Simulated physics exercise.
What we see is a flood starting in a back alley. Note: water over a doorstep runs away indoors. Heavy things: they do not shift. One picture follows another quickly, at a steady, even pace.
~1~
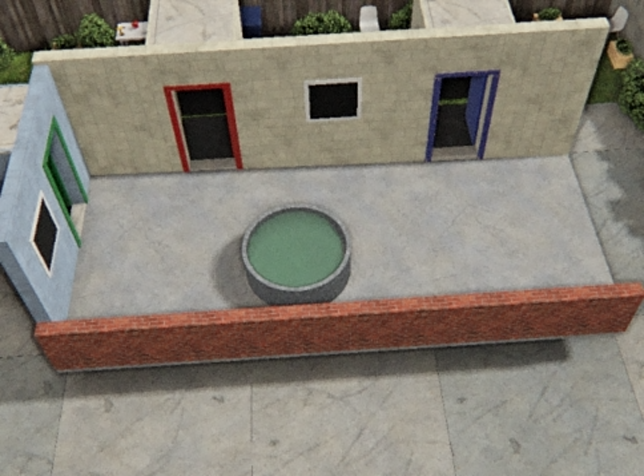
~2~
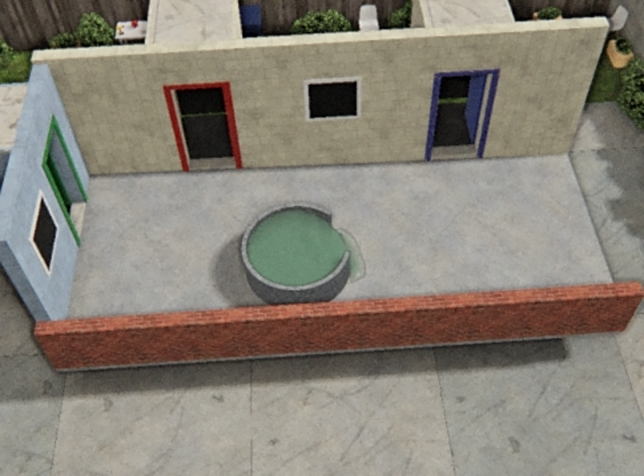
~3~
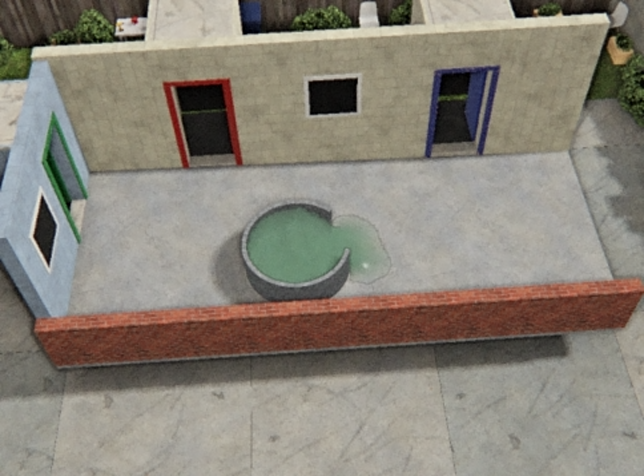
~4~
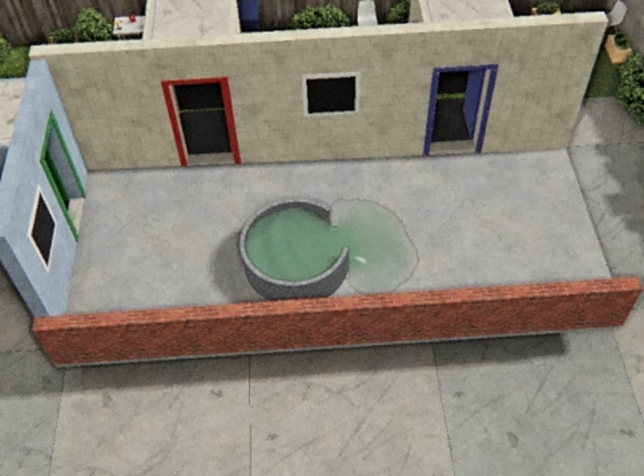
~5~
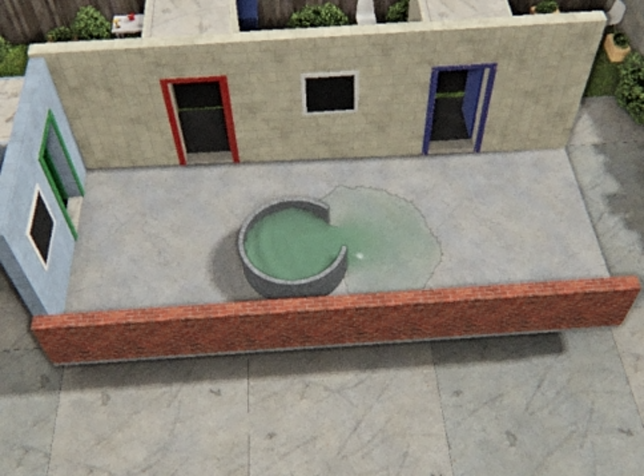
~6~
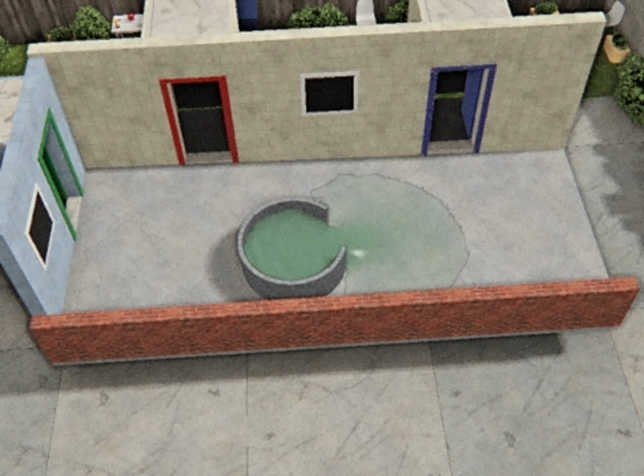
Green water pours from a gap in the round tank and spreads rightward across the floor.
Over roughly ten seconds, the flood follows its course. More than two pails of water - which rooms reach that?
One by one: The green door never exceeds two buckets, the blue door never exceeds two buckets, the red door never exceeds two buckets.
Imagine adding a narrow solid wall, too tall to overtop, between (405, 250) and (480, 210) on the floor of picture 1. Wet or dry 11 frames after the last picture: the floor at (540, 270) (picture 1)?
Verdict: Flooded.
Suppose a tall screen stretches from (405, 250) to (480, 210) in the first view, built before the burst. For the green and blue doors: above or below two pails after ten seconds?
Green door: Spared; blue door: Swamped.
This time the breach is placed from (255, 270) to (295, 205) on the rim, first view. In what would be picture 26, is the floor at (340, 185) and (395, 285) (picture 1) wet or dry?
Soaked; untouched.
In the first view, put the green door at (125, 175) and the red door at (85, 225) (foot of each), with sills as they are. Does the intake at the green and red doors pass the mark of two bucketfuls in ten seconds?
First the green door, which stays on the safe side, then the red door, which stays on the safe side.
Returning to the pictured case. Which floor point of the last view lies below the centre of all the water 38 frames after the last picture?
The water's middle lies around (409, 233).
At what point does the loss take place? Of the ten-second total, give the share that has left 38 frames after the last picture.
By my reckoning, 75 %.
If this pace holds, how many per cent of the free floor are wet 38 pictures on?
That should be about 45 %.
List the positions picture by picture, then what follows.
In the first picture, the round tank at (297, 248) is whole and still.
In the second picture, the front is at (355, 277), out from the gap at (343, 247).
In the third picture, water pours out at (343, 245) and has run to (385, 267).
In the fourth picture, the front is at (411, 264), out from the gap at (342, 244).
In the fifth picture, the front is at (436, 253), out from the gap at (341, 242).
In the sixth picture, the front is at (462, 255), out from the gap at (340, 243).
A moment on, water covers 35 % of the floor; the green door not reached, the blue door wet at the sill, nothing in, the red door not reached.
Next, water covers 50 % of the floor; the green door not reached, the blue door wet at the sill, nothing in, the red door not reached.
Then, water covers 50 % of the floor; the green door not reached, the blue door under two buckets in, the red door not reached.
Later, water covers 45 % of the floor; the green door not reached, the blue door under two buckets in, the red door not reached.
In the end, water covers 10 % of the floor; the green door not reached, the blue door under two buckets in, the red door not reached.
